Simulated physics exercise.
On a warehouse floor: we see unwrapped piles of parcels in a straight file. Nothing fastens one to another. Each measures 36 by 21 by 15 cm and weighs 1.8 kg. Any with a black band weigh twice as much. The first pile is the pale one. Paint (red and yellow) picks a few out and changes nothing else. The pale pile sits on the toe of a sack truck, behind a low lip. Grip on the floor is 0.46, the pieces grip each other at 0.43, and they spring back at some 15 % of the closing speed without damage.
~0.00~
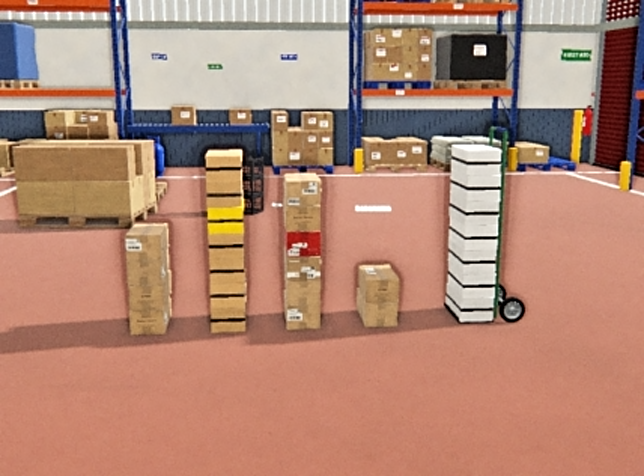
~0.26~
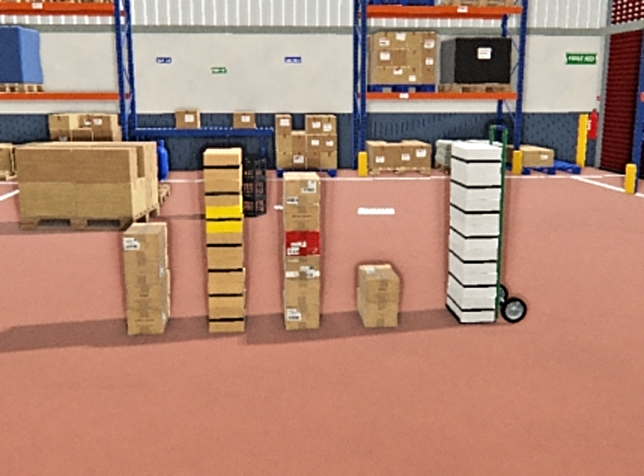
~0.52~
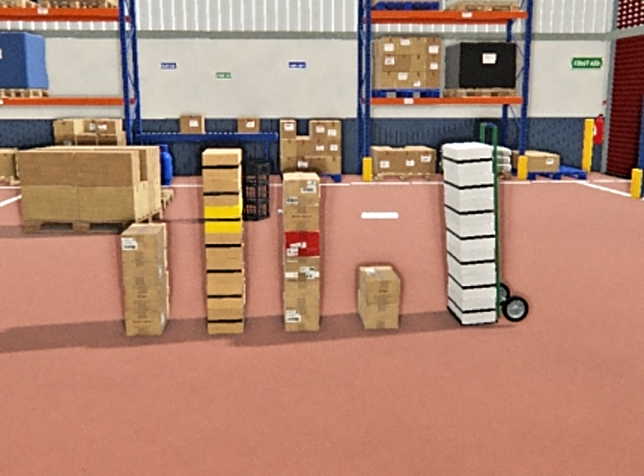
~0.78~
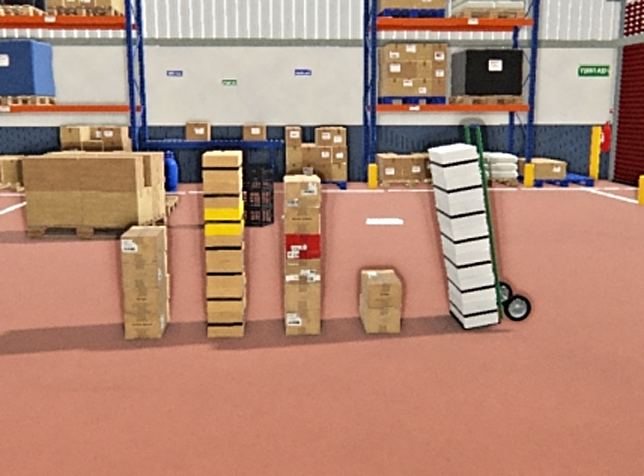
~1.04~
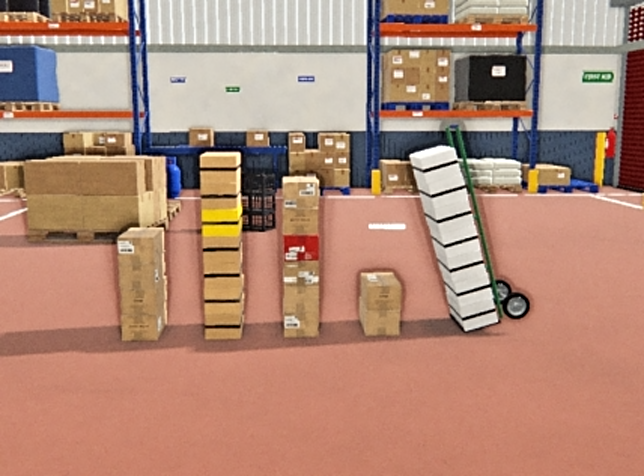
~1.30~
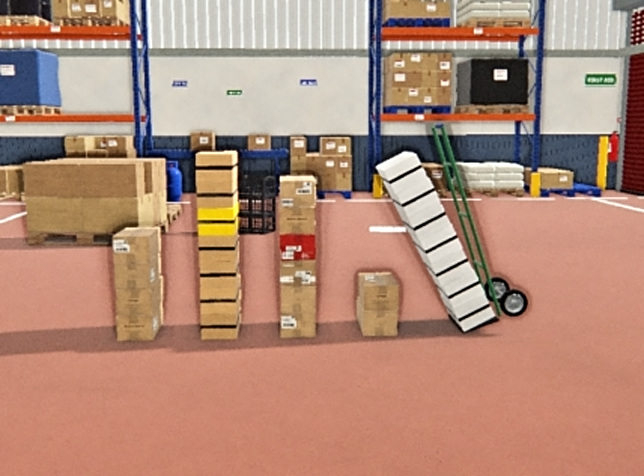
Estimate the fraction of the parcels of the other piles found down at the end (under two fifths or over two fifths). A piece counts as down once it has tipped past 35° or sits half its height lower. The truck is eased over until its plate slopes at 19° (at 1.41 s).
The part is less than two fifths.
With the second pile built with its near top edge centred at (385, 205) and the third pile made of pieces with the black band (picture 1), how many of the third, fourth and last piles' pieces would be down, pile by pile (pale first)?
Then third 6, fourth 7, last 4.
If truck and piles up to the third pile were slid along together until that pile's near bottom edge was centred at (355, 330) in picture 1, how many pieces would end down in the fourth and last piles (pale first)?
In that case fourth 0, last 0.
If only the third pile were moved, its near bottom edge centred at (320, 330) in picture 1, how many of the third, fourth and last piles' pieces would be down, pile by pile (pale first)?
In that case third 5, fourth 7, last 4.
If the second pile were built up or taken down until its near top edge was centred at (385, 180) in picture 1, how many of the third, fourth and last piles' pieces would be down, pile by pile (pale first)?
In that case third 6, fourth 7, last 4.
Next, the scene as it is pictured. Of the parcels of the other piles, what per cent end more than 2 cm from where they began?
Shifted: 35 per cent.
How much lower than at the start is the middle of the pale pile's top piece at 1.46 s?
About 15 cm.
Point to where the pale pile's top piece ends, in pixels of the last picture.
Around (301, 282).
After 1.46 s, 7 of the pale pile down; none of the 19 other parcels down.
After 1.66 s, 7 of the pale pile down; none of the 19 other parcels down, 7 disturbed; red parcel leaning 4°.
After 1.98 s, 7 of the pale pile down; 1 of the 19 other parcels down; red parcel leaning 9°; yellow parcel shifted 25 mm.
At rest (2.6 s), 7 of the pale pile down; 1 of the 19 other parcels down; red parcel leaning 10°; yellow parcel shifted 18 mm. That is 5 per cent. As the last picture would show them, middles, red parcel near (255, 245), yellow parcel near (216, 218).
